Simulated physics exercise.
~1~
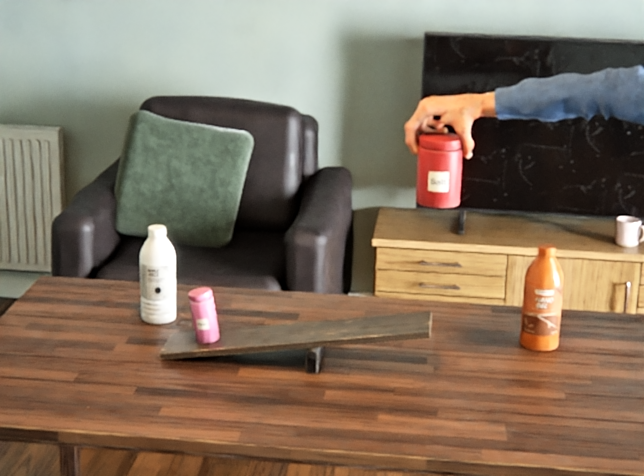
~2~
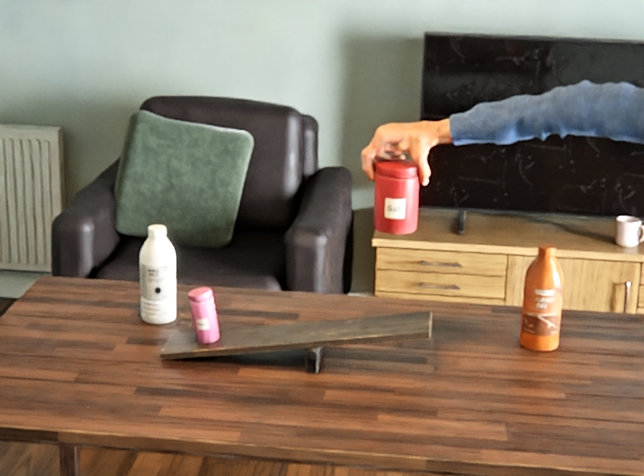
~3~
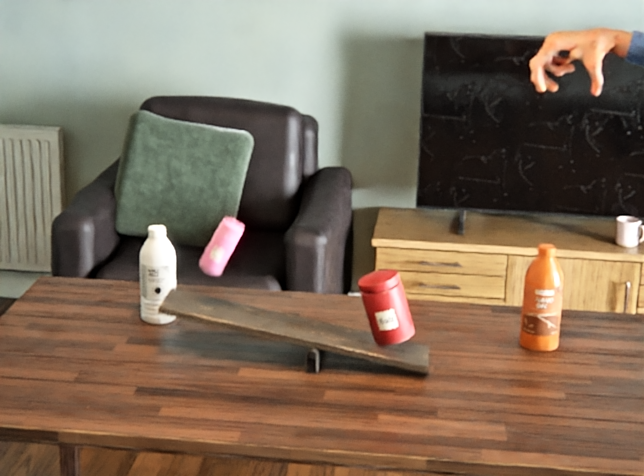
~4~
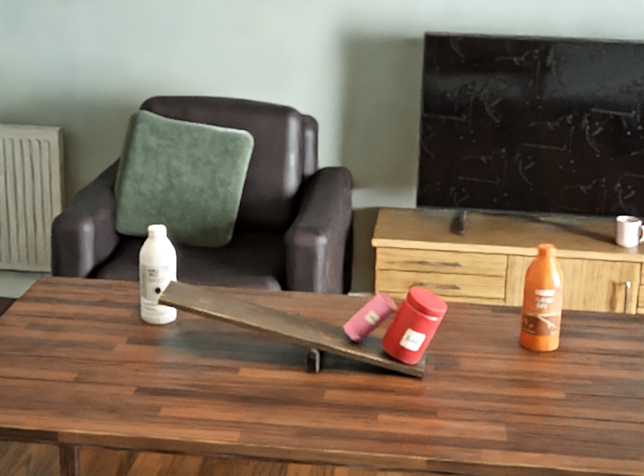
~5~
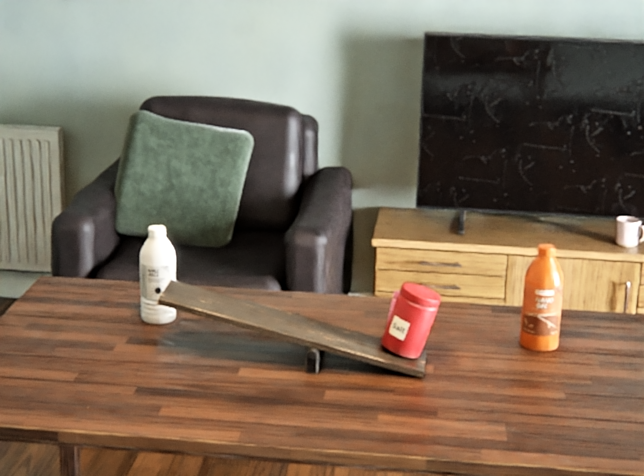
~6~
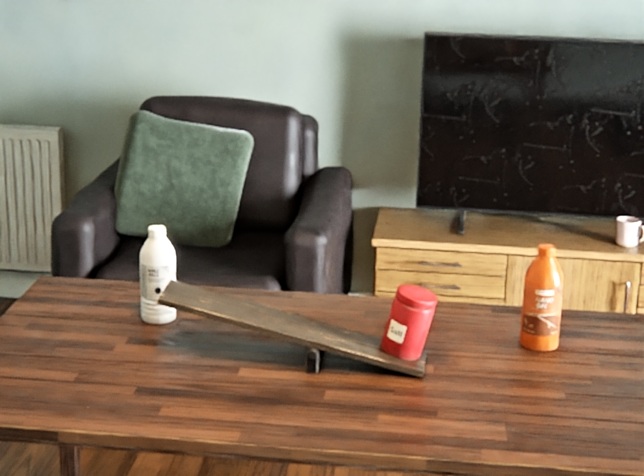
Red jar dropped by a hand onto a see-saw's raised end, tipping the plank and tossing a pink shaker behind the jar.
